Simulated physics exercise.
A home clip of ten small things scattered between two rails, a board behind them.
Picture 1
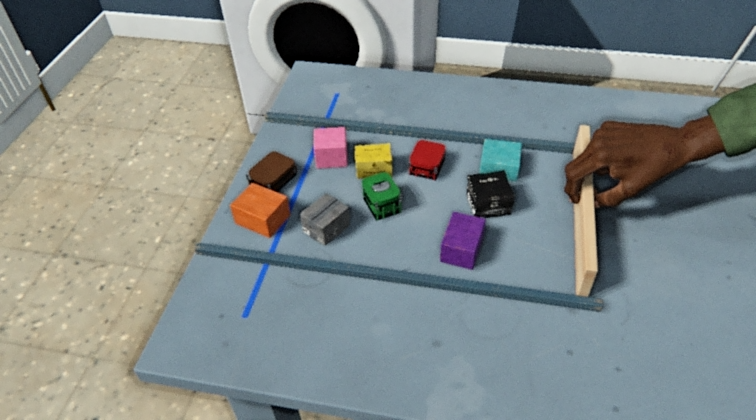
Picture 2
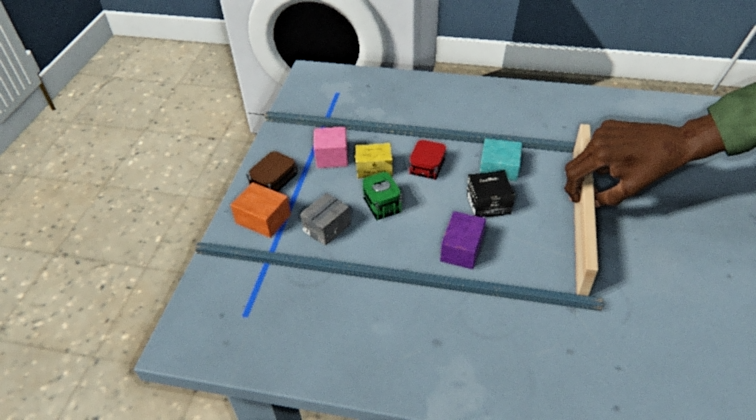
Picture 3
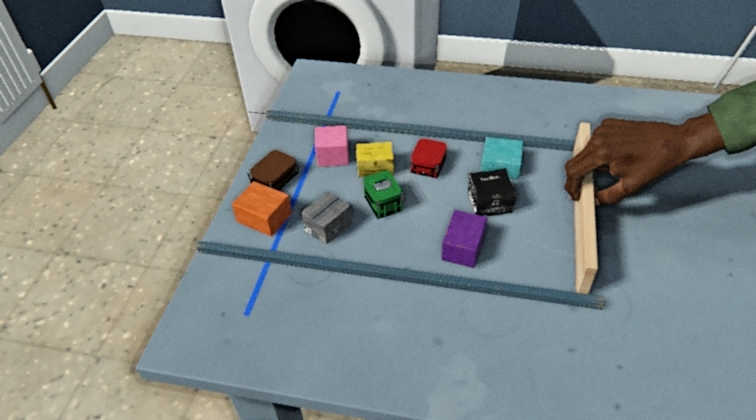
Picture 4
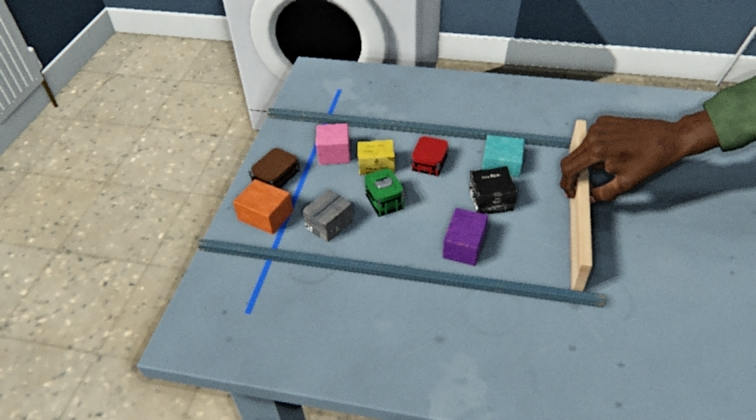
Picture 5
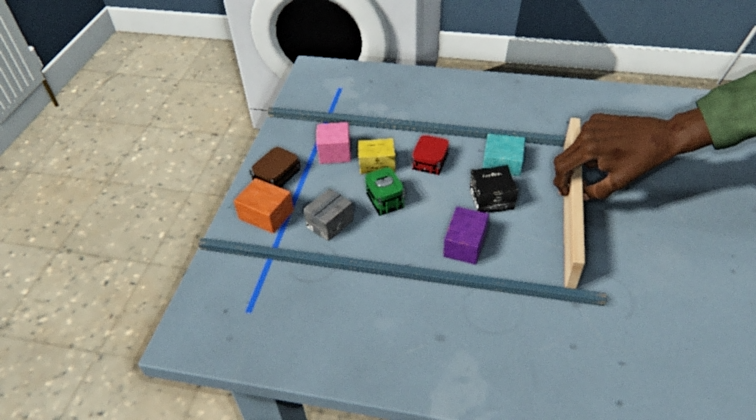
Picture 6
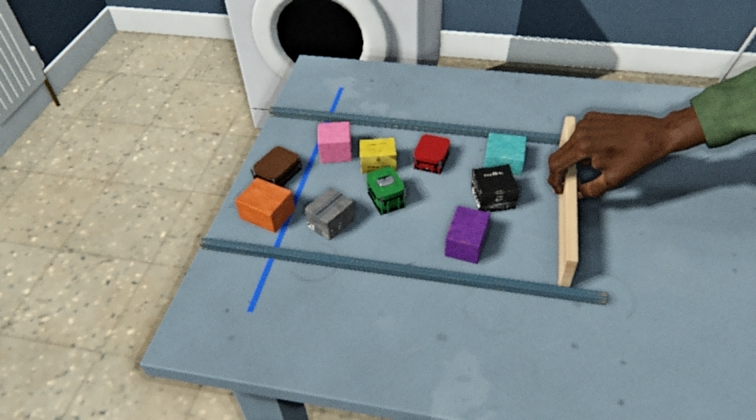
A dark-skinned hand in a green sleeve slides an upright wooden board slightly leftward between two rails on a blue-grey table, seen from above at an angle, with a washing machine behind. Orange, brown and pink items sit at the left near a blue line, grey, yellow, green and red ones mid-table, and turquoise, black and purple ones at right. The small things stay put, while the view drifts very slightly.
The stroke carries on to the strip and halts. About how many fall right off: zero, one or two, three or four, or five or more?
As it turns out, the number that fall off is three or four.
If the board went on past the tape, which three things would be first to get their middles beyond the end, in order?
The order is the brown case, then the pink block, then the orange block.
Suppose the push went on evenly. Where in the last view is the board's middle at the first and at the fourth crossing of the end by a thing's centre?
At (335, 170) for the first, at (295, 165) for the fourth.
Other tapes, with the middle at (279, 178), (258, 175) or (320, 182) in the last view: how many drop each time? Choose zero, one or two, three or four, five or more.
Taking them in turn, more than four; more than four; one to two.
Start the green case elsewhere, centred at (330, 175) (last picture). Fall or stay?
From there it survives.
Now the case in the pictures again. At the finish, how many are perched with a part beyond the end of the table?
That would be 2.
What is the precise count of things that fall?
It comes to 3.
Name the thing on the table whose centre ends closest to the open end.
That is the yellow box.
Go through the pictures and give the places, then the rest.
Brown case (273, 174); orange block (261, 210); pink block (331, 148); board (584, 205); tape (299, 186), in the first picture.
Orange block (261, 210); turquoise block (501, 160), in the second picture.
Pink block (332, 146); grey box (327, 218), in the third picture.
Brown case (275, 170); black box (492, 191), in the fourth picture.
Orange block (264, 206); board (573, 197), in the fifth picture.
Brown case (277, 169); orange block (266, 205); pink block (335, 143); board (567, 196); tape (304, 180), in the sixth picture.
Early on, none off yet; brown case at rest near (277, 169); orange block at rest near (266, 205); pink block at rest near (335, 143).
A while later, none off yet; brown case at rest near (277, 169); orange block at rest near (266, 205); pink block travelled about its own width near (303, 139).
Further along, none off yet; brown case travelled about its own width near (236, 176); orange block travelled a little near (242, 204); pink block travelled well along near (267, 133).
Finally, the number that fall off is three or four; lost, pink block, orange block and brown case.
